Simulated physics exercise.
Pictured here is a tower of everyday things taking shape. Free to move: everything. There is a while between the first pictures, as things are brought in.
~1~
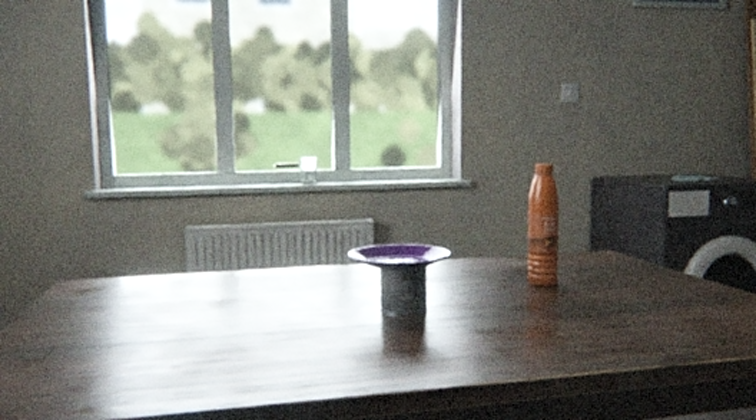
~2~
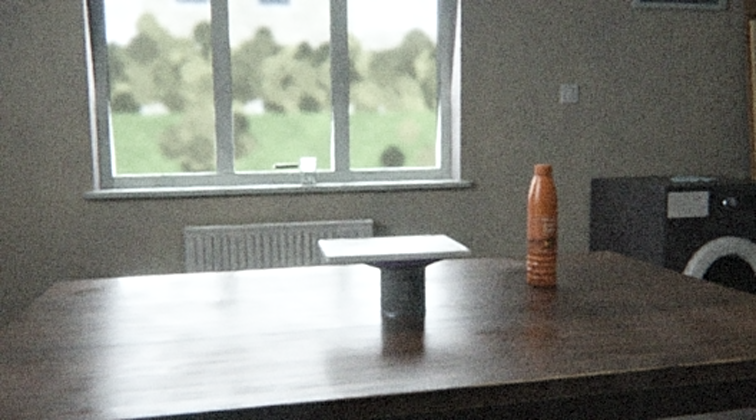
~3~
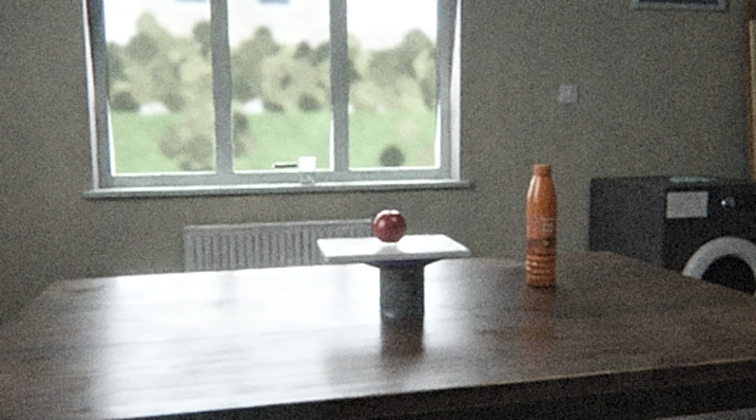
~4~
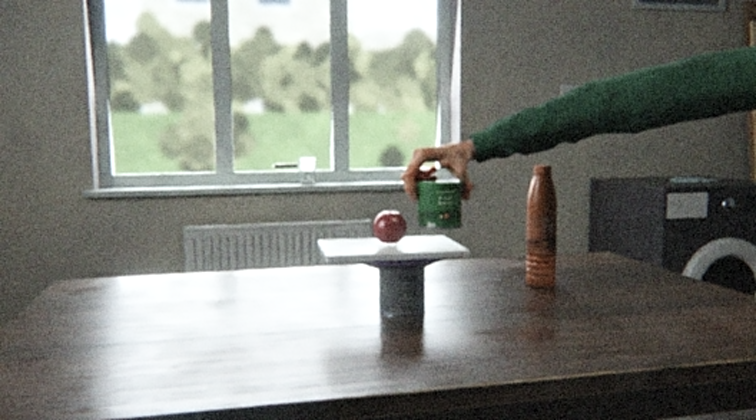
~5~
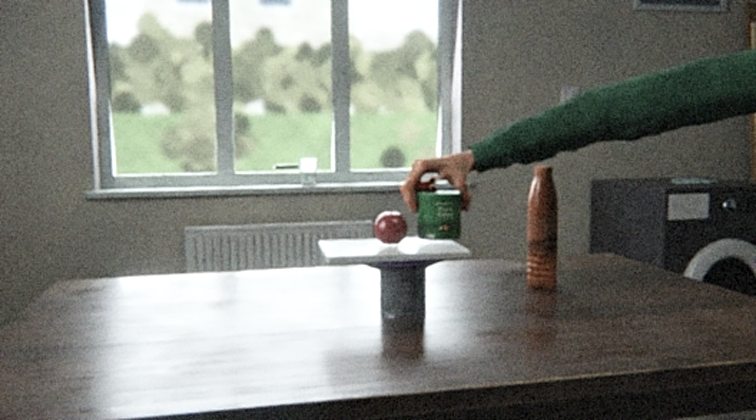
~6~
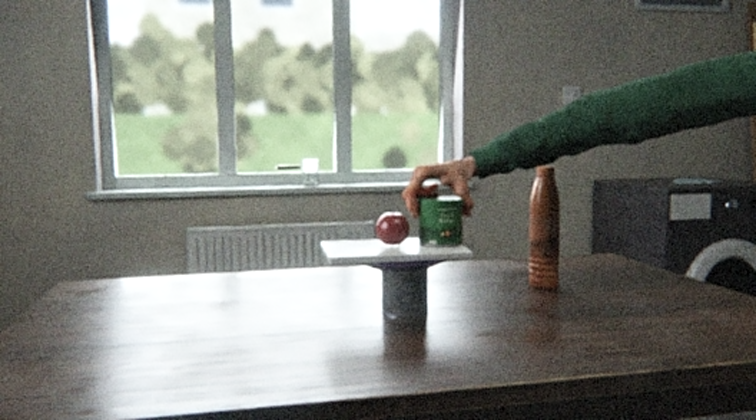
The clip opens on a purple plate atop a grey tin on a wooden table, with an orange bottle to the right. A white tray appears over the tin, then a red apple on the tray. A green-sleeved arm reaches in from the right and lowers a green tin onto the tray beside the apple.
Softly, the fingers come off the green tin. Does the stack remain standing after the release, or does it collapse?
Short answer: It's safe.
Then, 0.80 s later than the last frame, all is still.
Then, 2.00 s later than the last frame, green tin resting near (441, 222).
When it is over, all 6 as before. End places, in pixels of the last picture, green tin near (441, 222). The pile stays up.
